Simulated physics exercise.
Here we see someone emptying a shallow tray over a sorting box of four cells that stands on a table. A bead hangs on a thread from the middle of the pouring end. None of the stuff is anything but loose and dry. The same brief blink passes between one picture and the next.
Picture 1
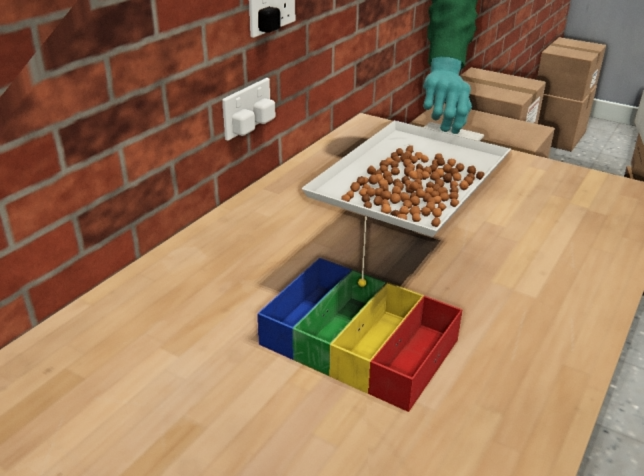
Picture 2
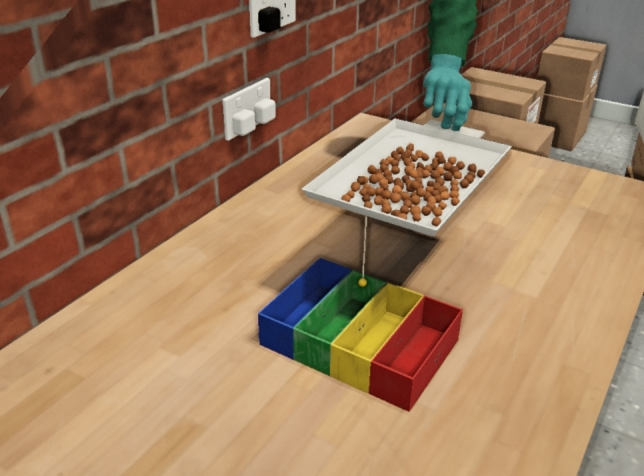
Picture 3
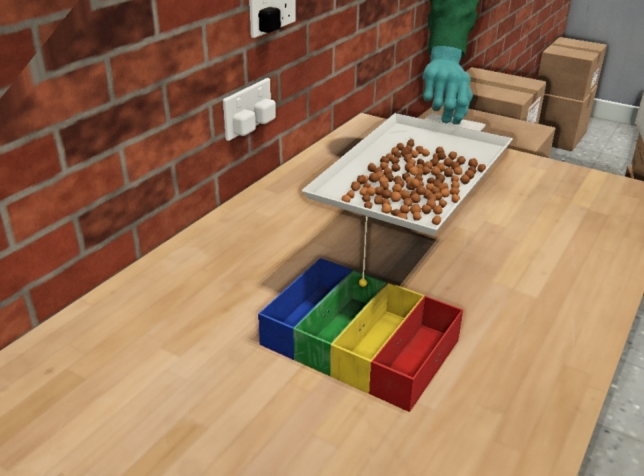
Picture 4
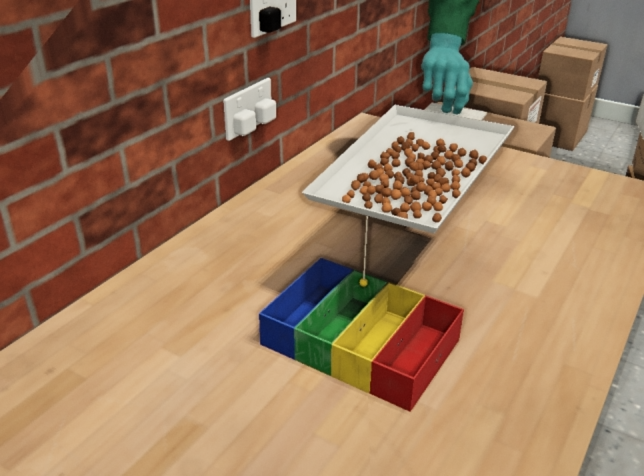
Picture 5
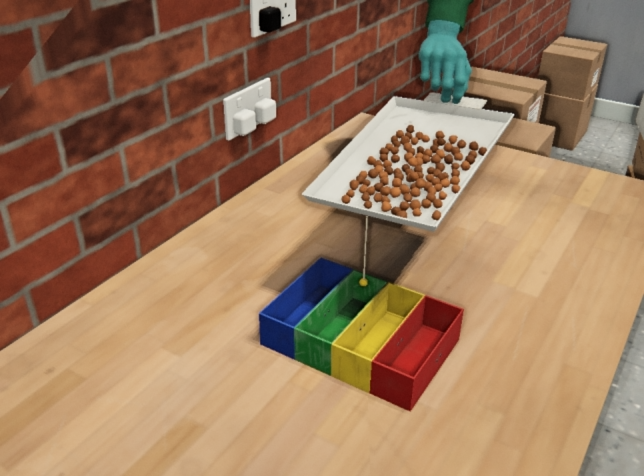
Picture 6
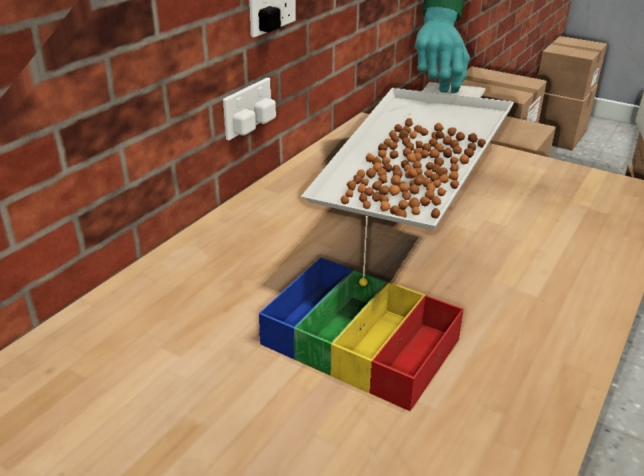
A green-gloved hand gradually raises the far end of a tray of hazelnuts above four coloured cells.
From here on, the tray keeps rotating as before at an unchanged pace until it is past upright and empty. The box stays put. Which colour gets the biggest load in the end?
The blue cell gets the biggest load.
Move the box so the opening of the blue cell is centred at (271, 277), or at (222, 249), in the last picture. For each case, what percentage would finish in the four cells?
You'd get about 100 per cent first and about 80 per cent second.
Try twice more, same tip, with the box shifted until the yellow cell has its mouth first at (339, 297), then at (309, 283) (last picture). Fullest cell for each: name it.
The first try: The cell in green. The second: Yellow.
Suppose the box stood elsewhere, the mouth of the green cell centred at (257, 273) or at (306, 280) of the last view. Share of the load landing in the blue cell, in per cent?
First position: Some 0 %; second position: Some 10 %.
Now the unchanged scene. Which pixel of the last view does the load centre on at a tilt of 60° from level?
The load's middle is around (361, 179).
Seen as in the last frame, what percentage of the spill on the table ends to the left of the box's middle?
That would be roughly 100 per cent.
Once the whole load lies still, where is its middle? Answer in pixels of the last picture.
Around (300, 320).
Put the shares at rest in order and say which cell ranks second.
The answer would be the green cell.
Soon, tray tipped steeply; nearly all on the tray; a stray few in the green cell.
A while on, tray tipped right over; a small part on the tray; about a third in the blue cell; about a quarter in the green cell; a stray few in the yellow cell; a stray few in the red cell; about a third falling or outside the box.
Towards the end, tray tipped past a quarter turn; about half in the blue cell; about a quarter in the green cell; a stray few in the yellow cell; a stray few in the red cell; about a quarter falling or outside the box.
Finally, tray tipped past a quarter turn; about half in the blue cell; about a quarter in the green cell; a stray few in the yellow cell; a stray few in the red cell; about a quarter outside the box.
